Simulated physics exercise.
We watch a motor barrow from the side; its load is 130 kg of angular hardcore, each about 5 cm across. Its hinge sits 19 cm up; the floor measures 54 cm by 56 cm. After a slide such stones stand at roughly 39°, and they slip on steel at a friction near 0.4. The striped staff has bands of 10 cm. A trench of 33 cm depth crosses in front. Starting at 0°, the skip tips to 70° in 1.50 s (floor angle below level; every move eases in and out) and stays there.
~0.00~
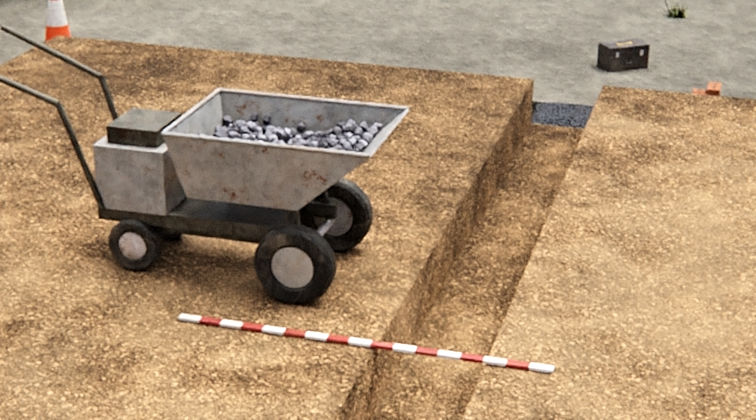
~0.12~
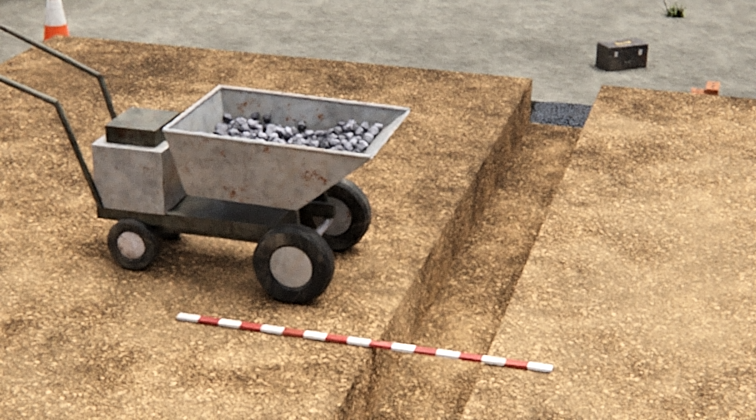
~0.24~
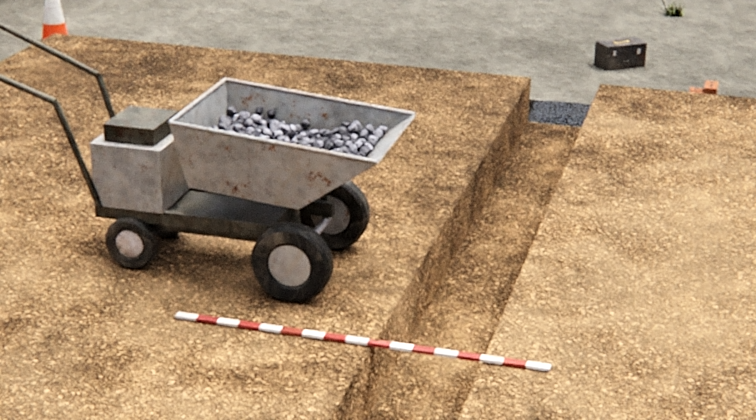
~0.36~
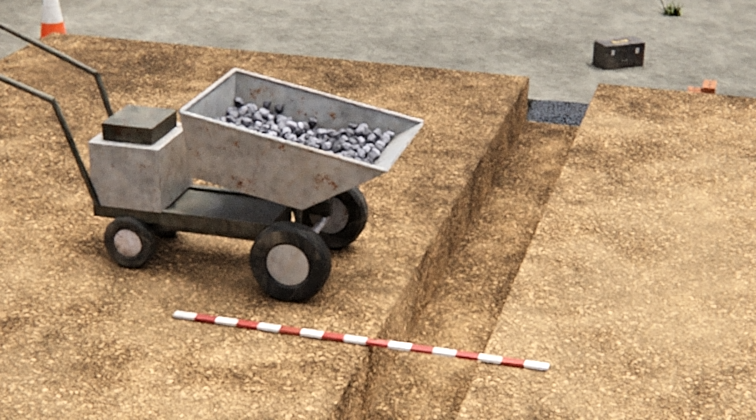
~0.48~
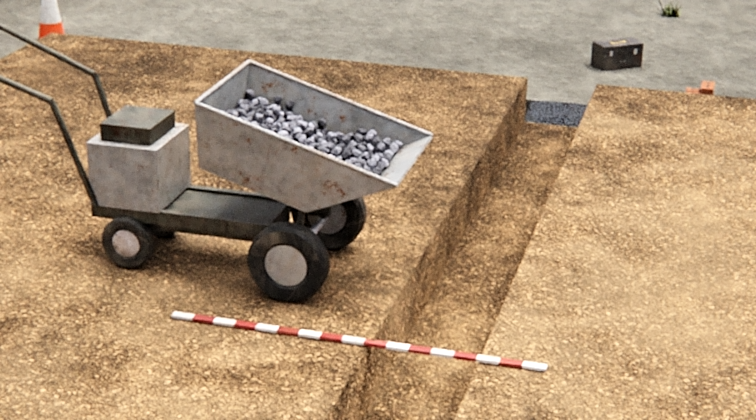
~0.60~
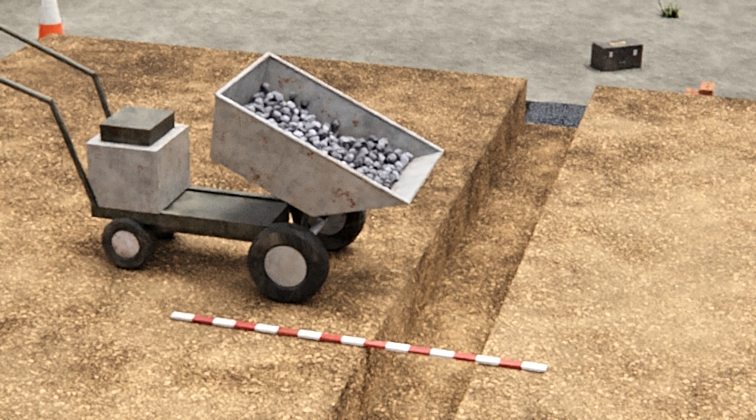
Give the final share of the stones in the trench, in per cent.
Some 100 per cent of it.
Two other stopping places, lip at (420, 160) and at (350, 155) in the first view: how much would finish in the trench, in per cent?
About 10 and 100 per cent.
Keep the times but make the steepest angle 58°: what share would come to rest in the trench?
It would be near 55 per cent.
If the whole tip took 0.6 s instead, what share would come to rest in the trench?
Then about 90 per cent.
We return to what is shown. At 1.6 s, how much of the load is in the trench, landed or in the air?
Some 30 per cent.
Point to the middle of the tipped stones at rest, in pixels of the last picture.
Near (468, 341).
After 1.1 s the floor is at 59°; 100 % in the skip; the foremost stones are at (424, 251).
After 1.6 s the floor is at 70°; 68 % in the skip, 32 % in the trench; the foremost stones are at (496, 351).
After 2.0 s the floor is at 70°; 22 % in the skip, 78 % in the trench; the foremost stones are at (506, 320).
After 3.9 s the floor is at 70°; 0 % in the skip, 100 % in the trench; the foremost stones are at (507, 322).
